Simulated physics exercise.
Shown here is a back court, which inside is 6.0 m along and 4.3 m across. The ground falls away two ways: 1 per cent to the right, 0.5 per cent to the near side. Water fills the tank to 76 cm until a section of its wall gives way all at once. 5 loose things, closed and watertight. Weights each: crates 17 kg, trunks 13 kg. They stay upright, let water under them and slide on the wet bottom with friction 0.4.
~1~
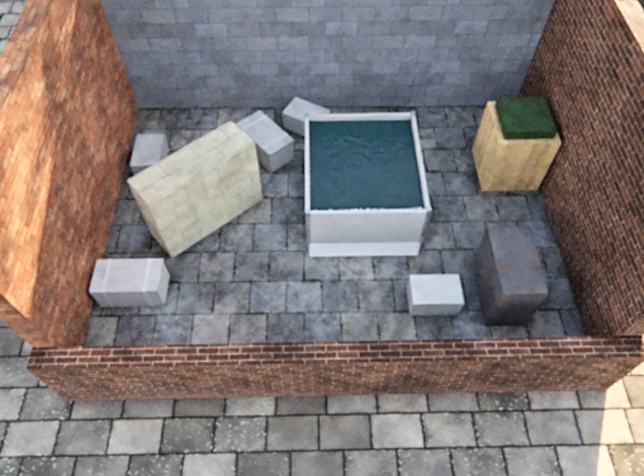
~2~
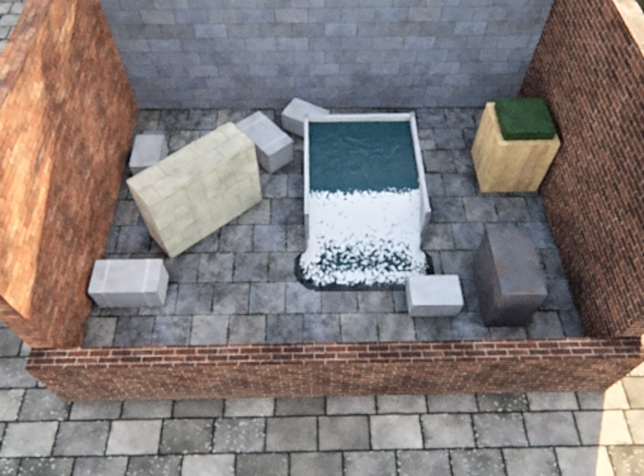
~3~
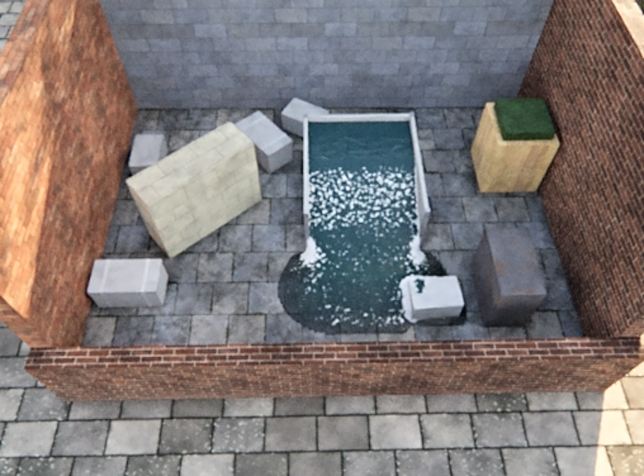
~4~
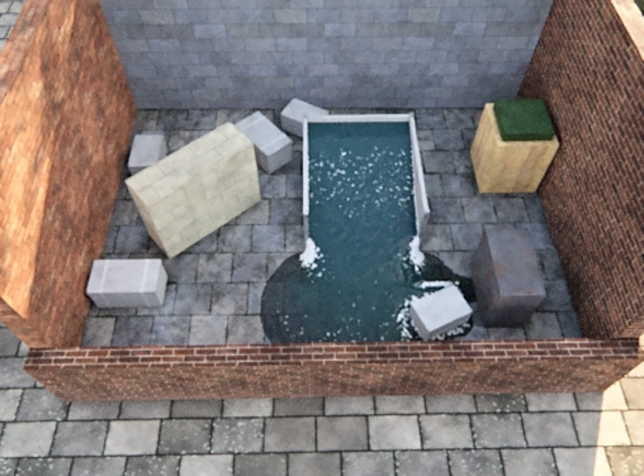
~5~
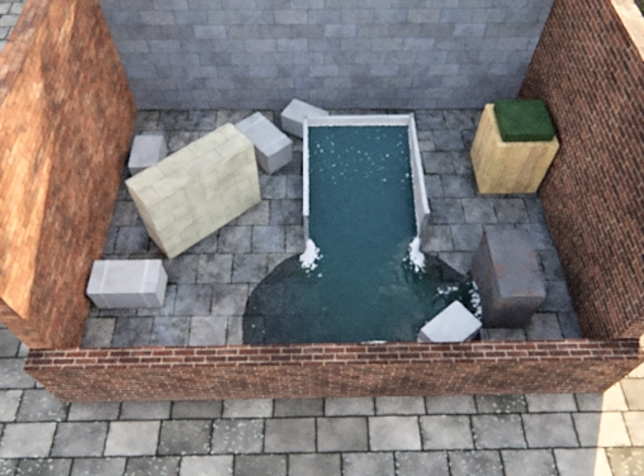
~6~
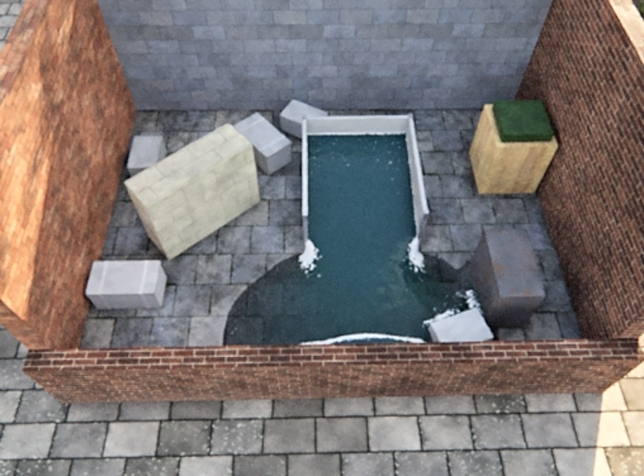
Water pours from an open-fronted tank across the paved court and pushes a pale block forward.
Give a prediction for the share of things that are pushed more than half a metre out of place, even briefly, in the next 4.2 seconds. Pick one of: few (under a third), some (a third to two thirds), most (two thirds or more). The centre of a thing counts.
Some.
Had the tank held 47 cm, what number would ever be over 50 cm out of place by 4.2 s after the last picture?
Count: 1.
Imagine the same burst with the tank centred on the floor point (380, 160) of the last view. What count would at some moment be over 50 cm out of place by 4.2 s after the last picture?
2.
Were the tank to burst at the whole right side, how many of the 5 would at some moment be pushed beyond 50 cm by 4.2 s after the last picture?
That would give 3.
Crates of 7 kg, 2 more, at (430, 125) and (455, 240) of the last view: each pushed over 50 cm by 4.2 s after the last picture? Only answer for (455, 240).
That one ends up beyond it.
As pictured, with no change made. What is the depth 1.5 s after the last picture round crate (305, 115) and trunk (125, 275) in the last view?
Depth approx. 0 cm / 9 cm.
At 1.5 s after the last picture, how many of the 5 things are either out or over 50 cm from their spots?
I count 1 of them.
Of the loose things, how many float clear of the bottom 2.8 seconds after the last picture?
It comes to 2 of them.
Then, 0.4 s after the last picture 1 of 5 are over 50 cm from their spots; 1 afloat.
Then, 1.5 s after the last picture 1 of 5 are over 50 cm from their spots; 1 afloat.
Then, 2.8 s after the last picture 1 of 5 are over 50 cm from their spots; 2 afloat.
Then, 4.2 s after the last picture 2 of 5 are over 50 cm from their spots, and 2 have been at some point; 3 afloat.
